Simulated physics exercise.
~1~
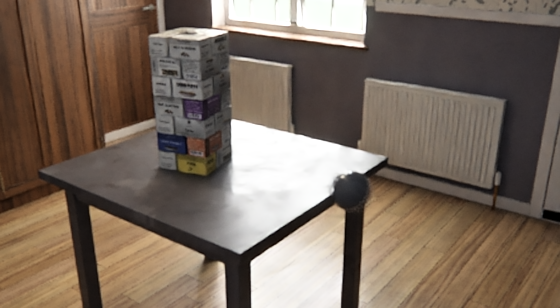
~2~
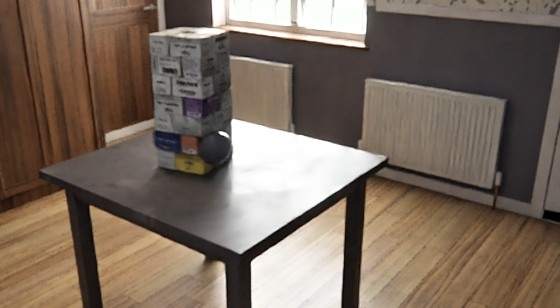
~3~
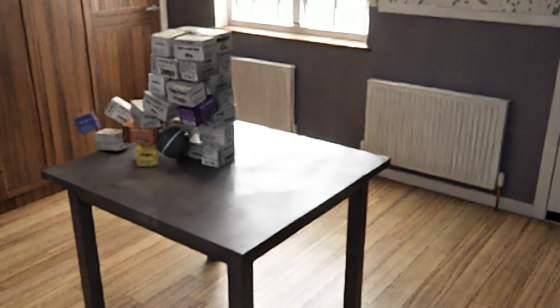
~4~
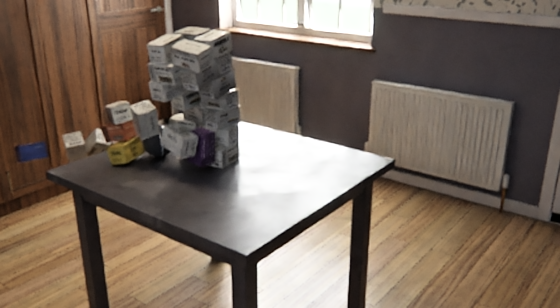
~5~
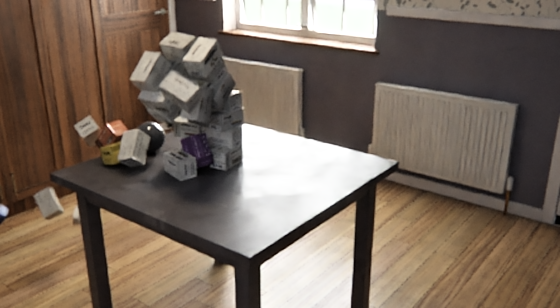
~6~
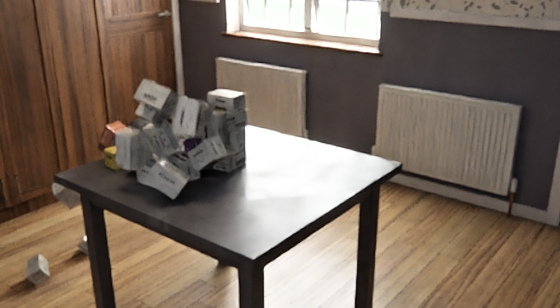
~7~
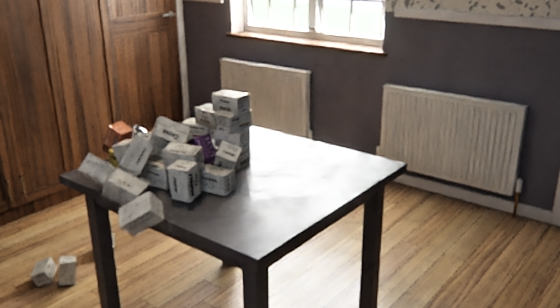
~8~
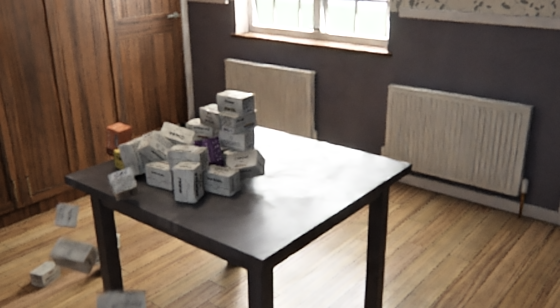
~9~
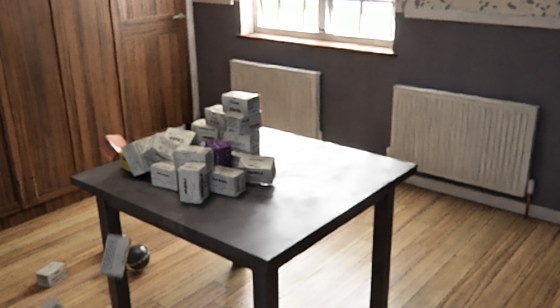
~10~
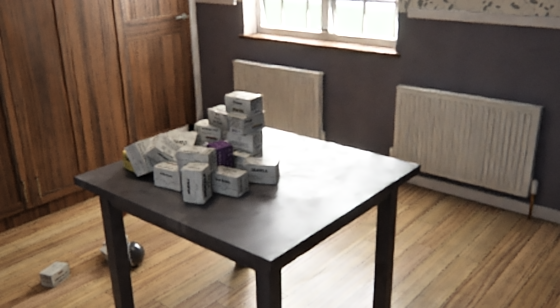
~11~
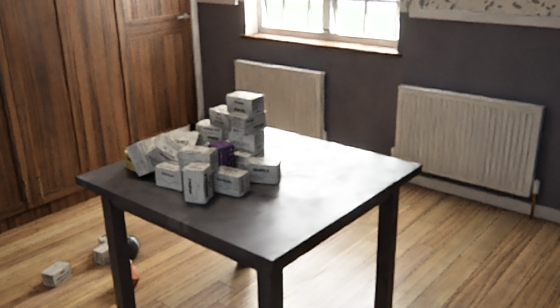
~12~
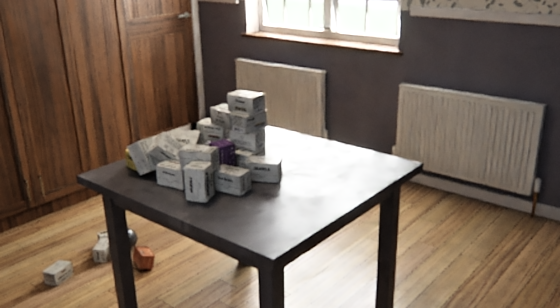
At the start, a tall tower of small, mostly white packets stands on a dark table as a dark ball flies in from the right. The ball strikes the tower low down, knocking blue, orange and yellow packets out to the left. The upper layers sag, lean left and collapse into a heap, while the blue packet and some white ones drop off the table's left side. The view drifts slightly left as the ball falls to the floor, followed by the orange packet. Finally, a jumbled pile with a short stack remains on the table, while the orange packet lies on the floor near the ball.
